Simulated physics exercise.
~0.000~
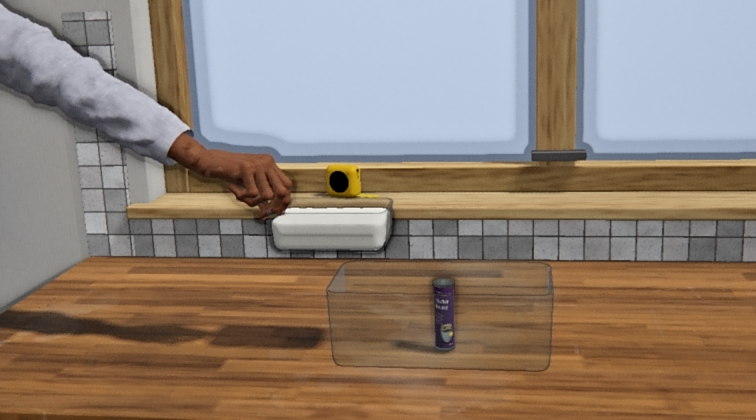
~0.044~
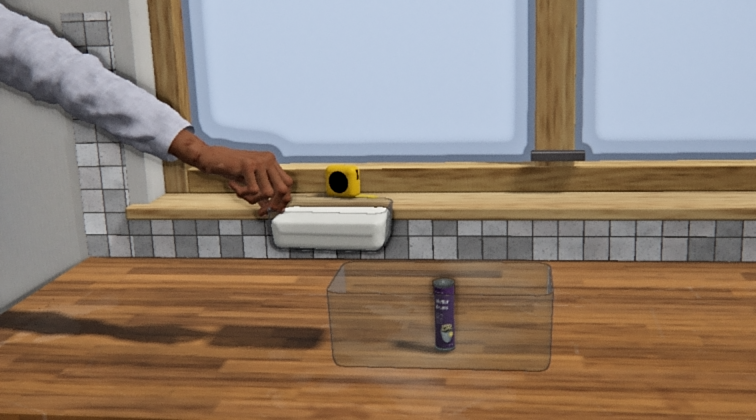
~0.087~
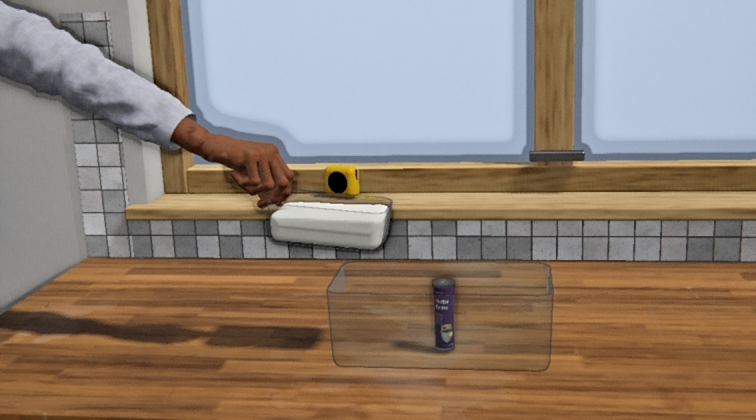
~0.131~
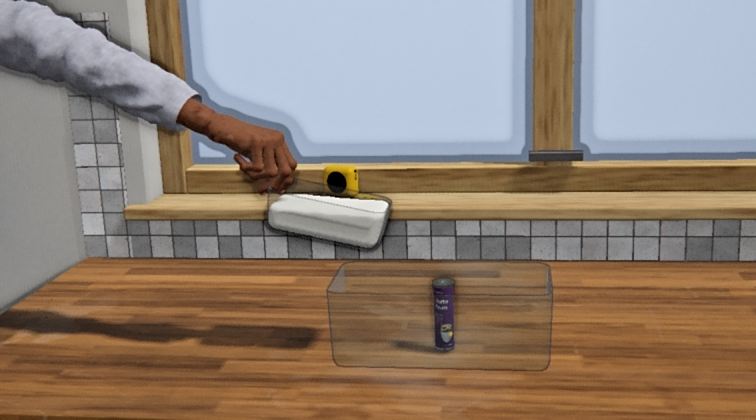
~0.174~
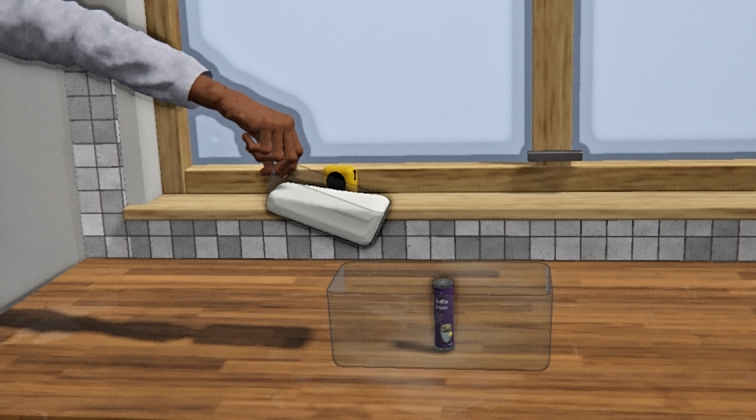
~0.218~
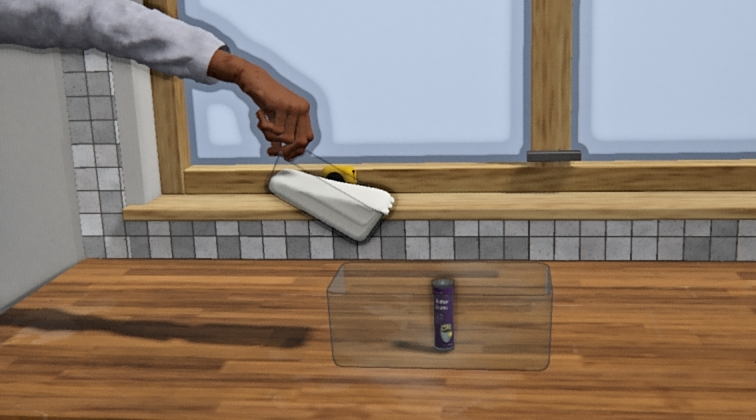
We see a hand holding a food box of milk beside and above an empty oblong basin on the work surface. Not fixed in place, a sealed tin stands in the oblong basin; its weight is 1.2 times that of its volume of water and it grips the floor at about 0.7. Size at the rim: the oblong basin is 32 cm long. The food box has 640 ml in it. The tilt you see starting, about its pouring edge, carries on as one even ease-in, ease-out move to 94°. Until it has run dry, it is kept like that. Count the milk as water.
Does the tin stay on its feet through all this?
Yes.
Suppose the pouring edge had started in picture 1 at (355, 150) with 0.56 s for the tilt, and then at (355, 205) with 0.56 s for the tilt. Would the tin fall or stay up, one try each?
The tin stays vertical the first time and overturns the second time.
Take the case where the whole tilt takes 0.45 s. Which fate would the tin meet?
The tin would stay balanced.
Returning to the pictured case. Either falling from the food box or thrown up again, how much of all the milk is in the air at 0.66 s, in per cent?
8 in a hundred, give or take.
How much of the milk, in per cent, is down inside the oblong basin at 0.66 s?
I'd say roughly 90 in a hundred of it.
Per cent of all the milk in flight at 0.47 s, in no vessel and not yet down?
Some 64 % is the figure.
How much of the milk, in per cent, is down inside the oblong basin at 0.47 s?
About 12%.
By 0.47 s the tilt is 88° and 24 per cent is still to pour; the tin stands where it began.
By 0.66 s the tilt is 94° and 2 per cent is still to pour; the tin stands where it began.
By 0.85 s the tilt is 94° and 0 per cent is still to pour; the tin stands where it began.
By 1.06 s the tilt is 94° and 0 per cent is still to pour; the tin stands where it began.
At rest the tin stands where it began.
